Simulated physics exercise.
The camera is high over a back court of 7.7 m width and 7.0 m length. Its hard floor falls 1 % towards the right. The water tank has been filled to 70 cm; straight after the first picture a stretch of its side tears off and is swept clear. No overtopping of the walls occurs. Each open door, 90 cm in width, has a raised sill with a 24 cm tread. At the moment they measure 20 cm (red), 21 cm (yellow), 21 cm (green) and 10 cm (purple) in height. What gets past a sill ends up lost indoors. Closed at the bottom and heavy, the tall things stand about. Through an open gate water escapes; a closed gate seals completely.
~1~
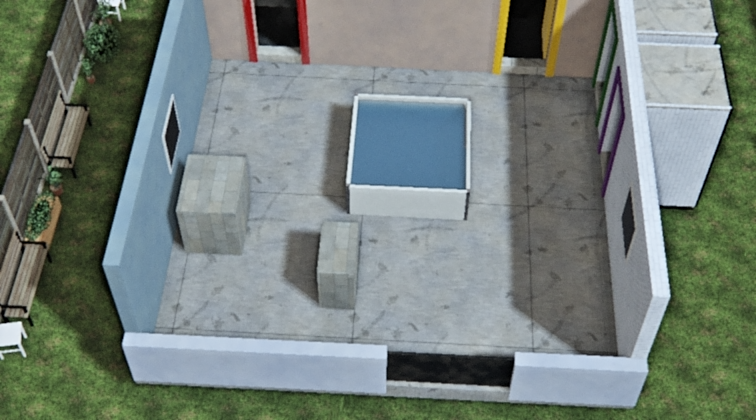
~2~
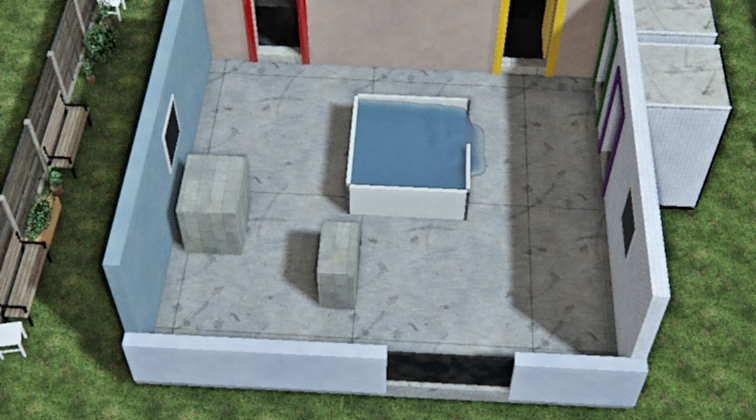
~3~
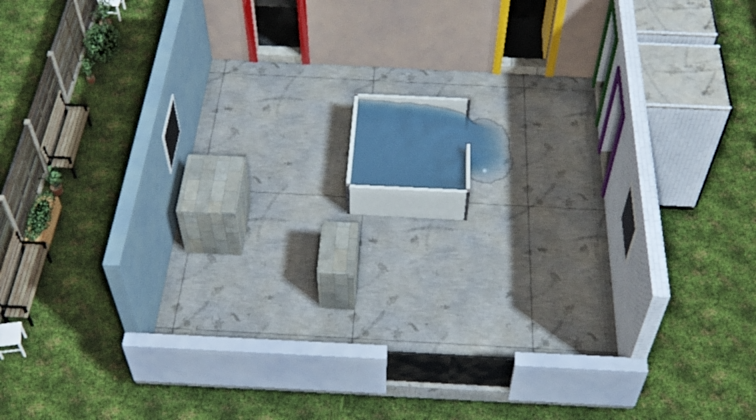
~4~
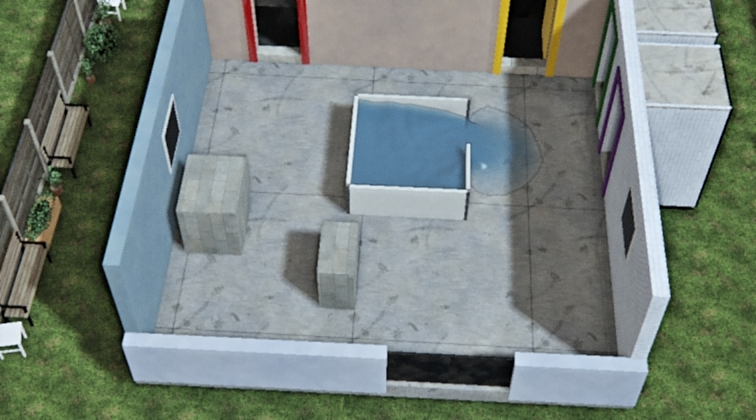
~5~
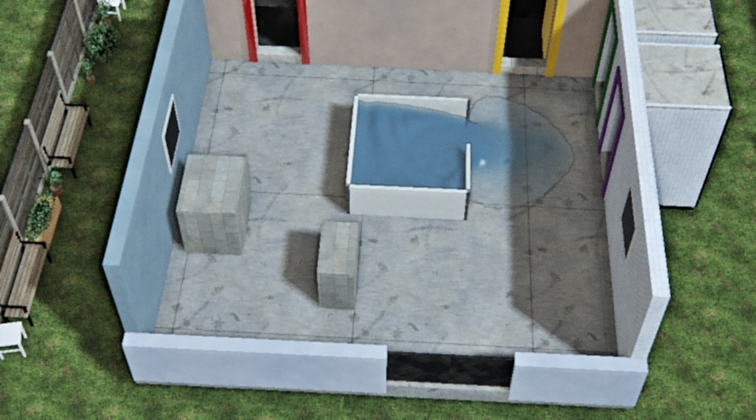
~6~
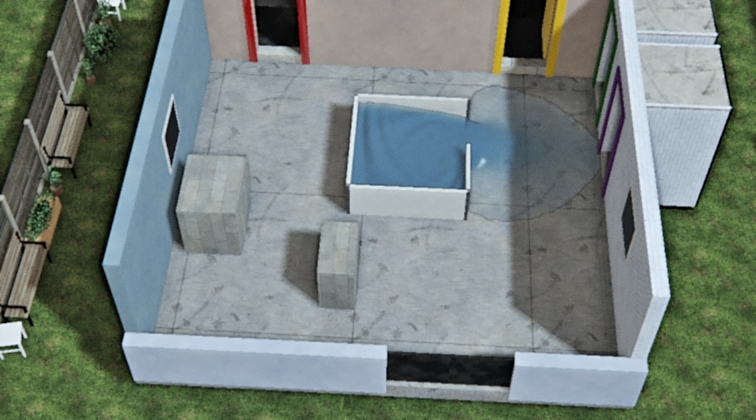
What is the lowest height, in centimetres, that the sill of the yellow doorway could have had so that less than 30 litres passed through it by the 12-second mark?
About 14 cm.
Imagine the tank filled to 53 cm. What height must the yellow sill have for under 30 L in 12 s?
Then around 10.0 centimetres.
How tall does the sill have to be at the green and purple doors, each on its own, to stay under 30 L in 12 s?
Roughly 27 cm for the green door and roughly 28 cm for the purple door.
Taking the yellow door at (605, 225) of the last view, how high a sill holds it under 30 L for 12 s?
About 11.0 cm.
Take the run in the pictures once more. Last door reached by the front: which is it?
The red one comes last.
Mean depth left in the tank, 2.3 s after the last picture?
Average depth: Approx. 33 cm.
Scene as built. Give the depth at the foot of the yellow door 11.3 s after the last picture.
About 7.5 centimetres.
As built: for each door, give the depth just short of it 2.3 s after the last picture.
Centimetres: Red = 0, yellow = 20, green = 27, purple = 26.
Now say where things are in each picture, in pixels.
The first picture shows the water tank at (410, 144) is whole and still, 70 cm deep; the yellow door at (528, 37) is dry.
In the second picture, the front is at (480, 171), 0.3 m from the gap at (465, 140); 0.3 m2 of floor is wet, 70 cm left at the back.
In the third picture, the gap is at (465, 142), the front 0.8 m out at (505, 170); the back of the water tank holds 70 cm.
In the fourth picture, the front is at (537, 162), 1.4 m from the gap at (465, 143); 2.1 m2 of floor is wet, 70 cm left at the back.
In the fifth picture, the front is at (569, 161), 2.0 m from the gap at (465, 143); 3.7 m2 of floor is wet, 67 cm left at the back.
In the sixth picture, water pours out at (465, 142) and has run 2.6 m, to (601, 160); about 5 cm deep outside, 60 cm at the back; the yellow door at (528, 37), 2.4 m from the gap, is still 0.6 m from the nearest water.
Then, 0.7 s after the last picture water covers 20 % of the floor, deepest (42 cm) near (470, 144); 7 cm at the yellow door, 0 litres in over its 21 cm sill.
Then, 2.3 s after the last picture water covers 25 % of the floor, deepest (30 cm) near (588, 82); 20 cm at the yellow door, 1 litre in over its 21 cm sill.
Then, 11.3 s after the last picture water covers 95 % of the floor, deepest (10 cm) near (602, 384); 7 cm at the yellow door, 2 litres in over its 21 cm sill.
At the yellow door as built, the water peaked near 20 cm, 2.1 s after the last picture.
Run again over the same 12 s with other heights there, 55 litres in over 12 cm, 16 litres over 16 cm. The limit of 30 litres is kept from about 14 cm up.
